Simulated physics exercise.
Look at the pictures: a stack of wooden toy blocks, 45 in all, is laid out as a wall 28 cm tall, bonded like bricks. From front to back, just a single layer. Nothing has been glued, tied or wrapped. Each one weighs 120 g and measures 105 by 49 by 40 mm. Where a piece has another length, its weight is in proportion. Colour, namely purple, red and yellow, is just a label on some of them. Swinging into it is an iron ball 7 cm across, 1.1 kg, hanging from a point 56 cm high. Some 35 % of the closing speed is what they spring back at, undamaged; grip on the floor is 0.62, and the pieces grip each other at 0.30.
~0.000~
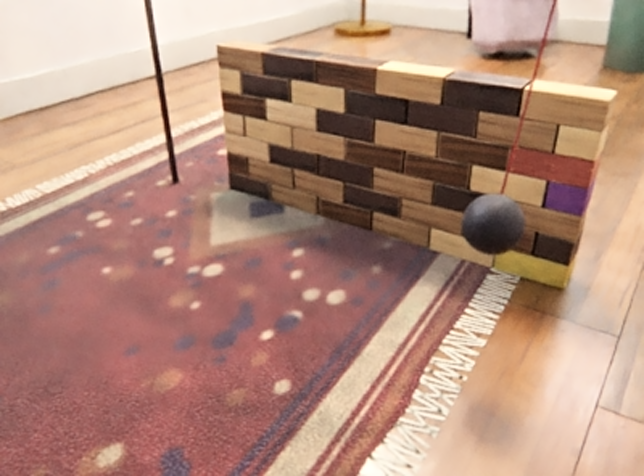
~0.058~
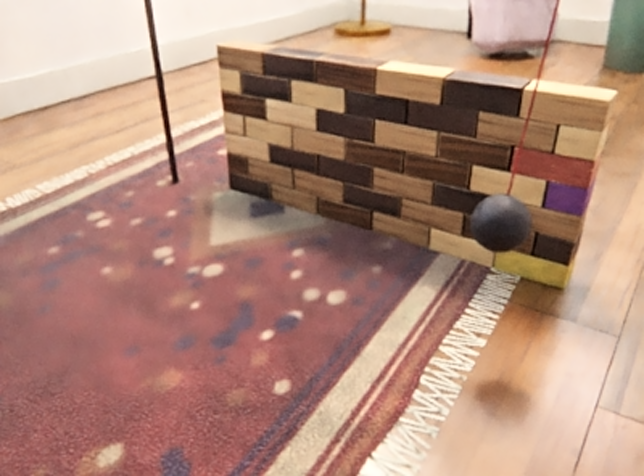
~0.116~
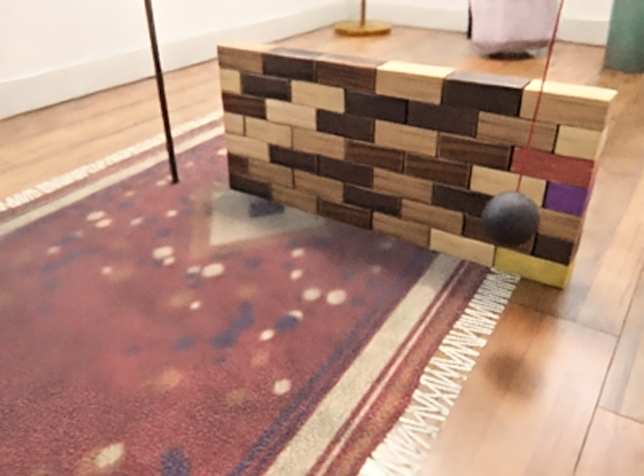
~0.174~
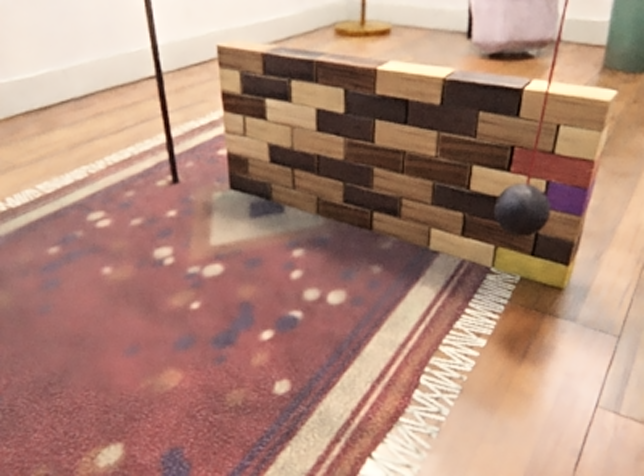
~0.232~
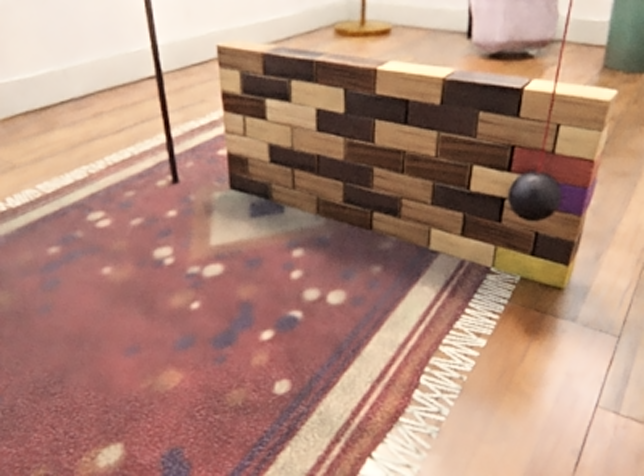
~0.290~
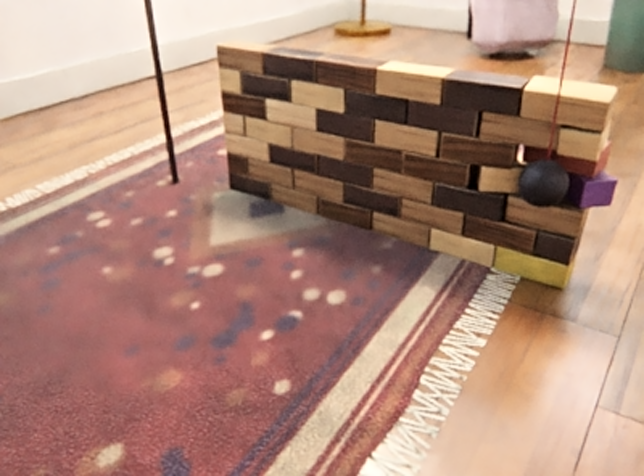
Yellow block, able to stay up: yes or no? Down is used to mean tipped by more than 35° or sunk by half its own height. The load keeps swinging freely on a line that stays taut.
Yes.
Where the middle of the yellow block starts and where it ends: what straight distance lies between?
Around 0 cm, start to finish.
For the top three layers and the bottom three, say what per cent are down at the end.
For the top it's 40 in a hundred, for the bottom 10 in a hundred.
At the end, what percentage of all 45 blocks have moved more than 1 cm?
That comes to 30 in a hundred.
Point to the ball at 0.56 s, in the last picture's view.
You'll find it near (561, 161).
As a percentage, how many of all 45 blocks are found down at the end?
25 %.
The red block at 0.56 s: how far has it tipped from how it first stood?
It sits at about 150 degrees.
By 0.56 s, line 15° past plumb; 5 of the 45 blocks down; yellow block unmoved; red block upside down.
By 1.04 s, line 12° before plumb; 12 of the 45 blocks down; yellow block unmoved; purple block on its side.
When it is over (2.6 s), line 12° before plumb; 12 of the 45 blocks down; yellow block unmoved; purple block on its side; red block 16 cm lower. In pixels of the last frame, middles, yellow block near (534, 260), purple block near (585, 215).
